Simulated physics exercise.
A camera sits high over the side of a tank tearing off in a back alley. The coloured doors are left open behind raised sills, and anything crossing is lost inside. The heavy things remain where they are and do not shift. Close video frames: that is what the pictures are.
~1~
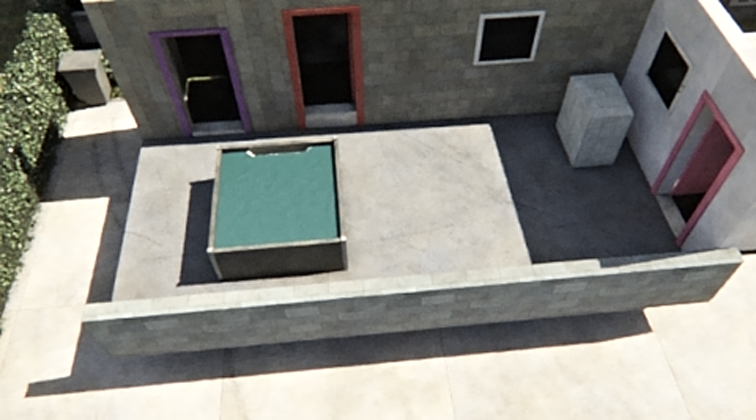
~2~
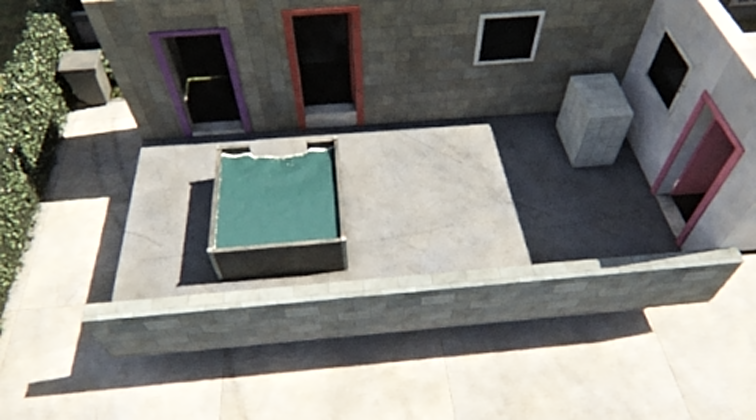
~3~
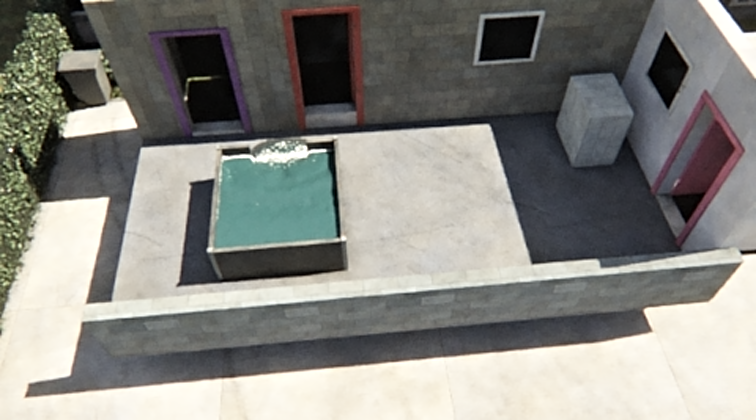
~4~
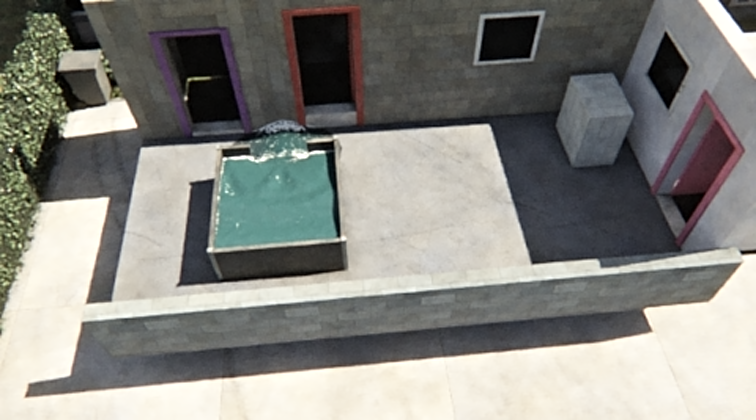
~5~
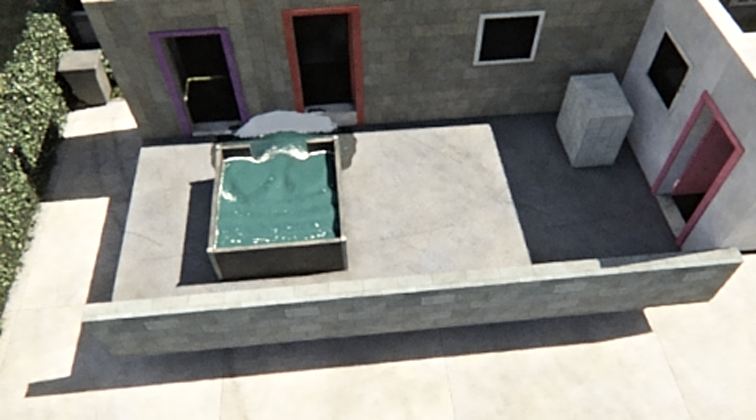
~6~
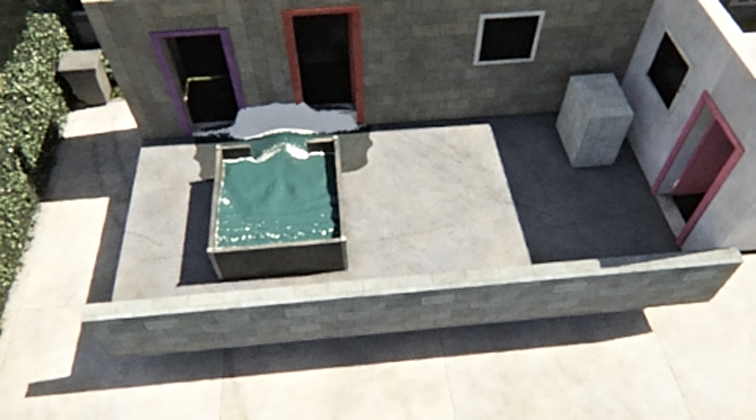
In the video, green water in an open tank in a walled yard churns and pours out through a gap on the far side, then spreads across the paving beside the wall with the purple and red doorways.
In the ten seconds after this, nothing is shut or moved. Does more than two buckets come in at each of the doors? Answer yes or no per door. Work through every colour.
The purple door yes, the pink door yes, the red door no.
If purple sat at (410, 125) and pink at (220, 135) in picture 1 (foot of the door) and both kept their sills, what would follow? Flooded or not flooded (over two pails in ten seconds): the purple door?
The purple door falls short.
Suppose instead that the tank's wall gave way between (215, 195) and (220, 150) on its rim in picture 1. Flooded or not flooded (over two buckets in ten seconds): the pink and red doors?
Pink: Below; red: Below.
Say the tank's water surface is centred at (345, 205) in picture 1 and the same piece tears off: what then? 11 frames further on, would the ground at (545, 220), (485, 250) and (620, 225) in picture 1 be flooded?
The three spots read left dry, left dry, left dry.
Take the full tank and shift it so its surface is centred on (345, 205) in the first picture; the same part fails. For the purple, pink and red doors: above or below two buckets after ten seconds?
In short, purple door comes in lower; pink door surpasses the cutoff; and red door surpasses the cutoff.
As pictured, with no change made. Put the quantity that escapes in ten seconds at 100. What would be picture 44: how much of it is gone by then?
It would be around 70 %.
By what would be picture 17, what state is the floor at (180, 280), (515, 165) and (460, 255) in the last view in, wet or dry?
First spot not wet, second soaked, third not wet.
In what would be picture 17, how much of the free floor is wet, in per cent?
Some 40 in a hundred.
A moment on, water covers 20 % of the floor; the purple door under two buckets in, the pink door not reached, the red door under two buckets in.
Next, water covers 40 % of the floor; the purple door over two buckets in, the pink door not reached, the red door under two buckets in.
Then, water covers 65 % of the floor; the purple door over two buckets in, the pink door under two buckets in, the red door under two buckets in.
Later, water covers 70 % of the floor; the purple door over two buckets in, the pink door over two buckets in, the red door under two buckets in.
In the end, water covers 80 % of the floor; the purple door over two buckets in, the pink door far over two buckets in, the red door under two buckets in.
